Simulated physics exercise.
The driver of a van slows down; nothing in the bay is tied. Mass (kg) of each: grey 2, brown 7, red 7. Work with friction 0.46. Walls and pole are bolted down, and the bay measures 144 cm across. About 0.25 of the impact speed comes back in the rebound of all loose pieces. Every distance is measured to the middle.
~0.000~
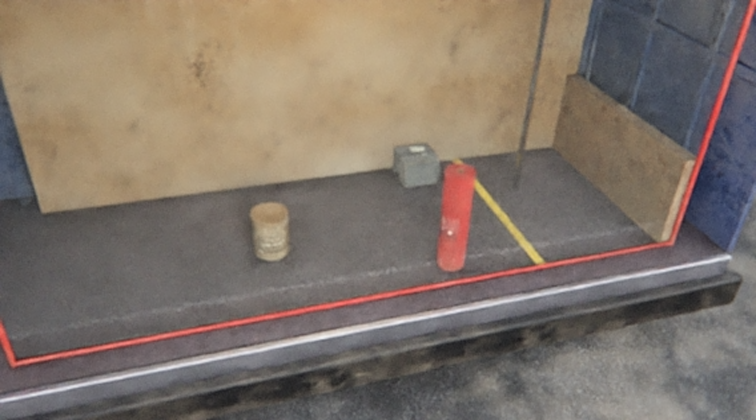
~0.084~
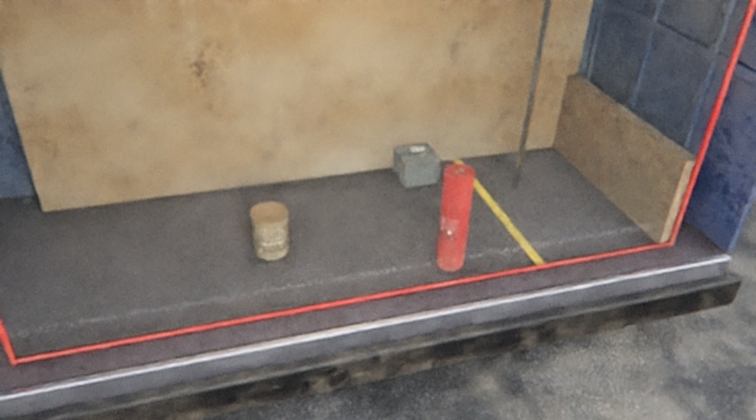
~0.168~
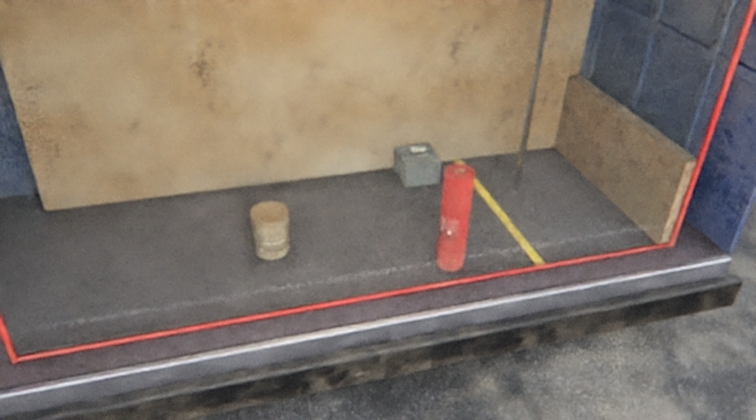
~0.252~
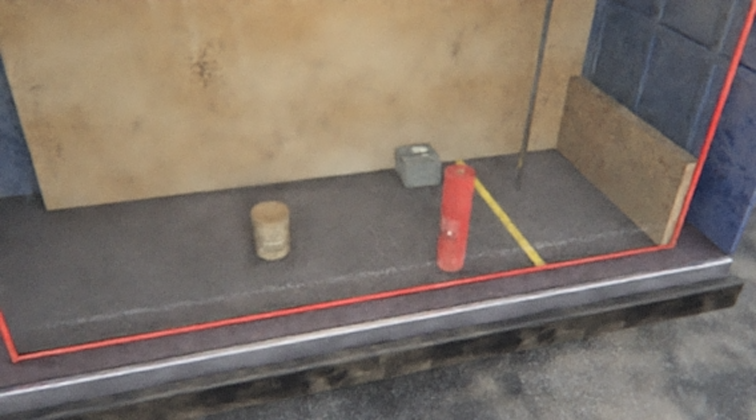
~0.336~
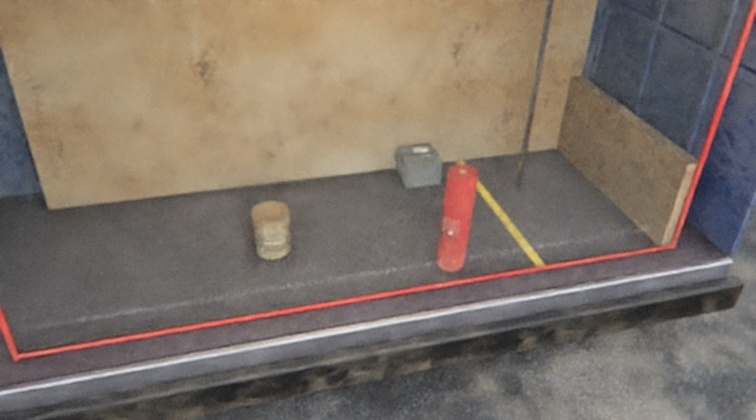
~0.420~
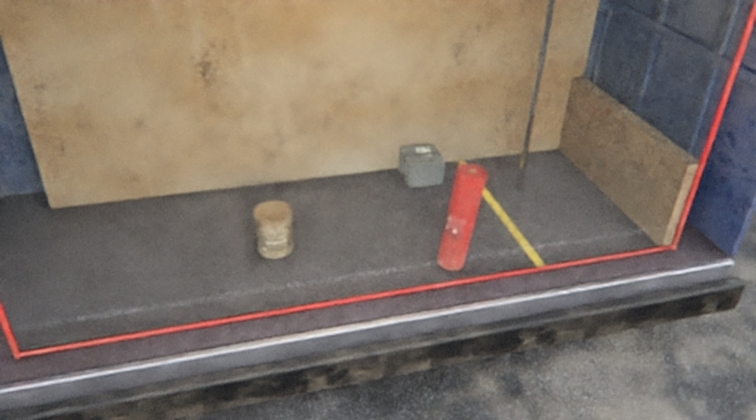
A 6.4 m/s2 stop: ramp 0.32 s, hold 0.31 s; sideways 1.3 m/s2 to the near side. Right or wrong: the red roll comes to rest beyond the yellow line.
Right.
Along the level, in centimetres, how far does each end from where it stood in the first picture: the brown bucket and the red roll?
The brown bucket ends around 30 away and the red roll around 80.
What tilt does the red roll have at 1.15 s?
Roughly 90°.
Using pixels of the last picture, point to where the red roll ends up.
Look roughly at (563, 244) in the final picture.
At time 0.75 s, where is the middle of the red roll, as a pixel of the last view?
You'd see it close to (520, 235) then.
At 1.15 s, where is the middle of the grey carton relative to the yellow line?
It sits around 10 cm short of the mark.
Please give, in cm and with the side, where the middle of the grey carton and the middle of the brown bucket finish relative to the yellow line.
Measured at the end, the grey carton is 10 cm short and the brown bucket is 130 cm short.
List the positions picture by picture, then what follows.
In the first picture, red roll (455, 219), brown bucket (270, 232), yellow line (534, 255).
In the second picture, red roll (455, 219), brown bucket (270, 231).
In the third picture, red roll (455, 219), brown bucket (271, 230).
In the fourth picture, red roll (455, 219), brown bucket (271, 231).
In the fifth picture, red roll (456, 219), brown bucket (272, 230).
In the sixth picture, red roll (461, 219), brown bucket (274, 230), yellow line (534, 257).
After 0.75 s the red roll is 13 cm short of the yellow line, tilted 70°, near (520, 235) in the last picture's view; the brown bucket 146 cm short of the yellow line, tilted 0°.
After 1.15 s the red roll is 18 cm past the yellow line, tilted 90°, near (562, 244) in the last picture's view.
After 1.65 s the red roll is 18 cm past the yellow line, tilted 90°, near (563, 244) in the last picture's view; the brown bucket 134 cm short of the yellow line, tilted 0°.
Final state at 1.9 s, grey carton stops short of the yellow line; brown bucket stops short of the yellow line; red roll crosses the yellow line.
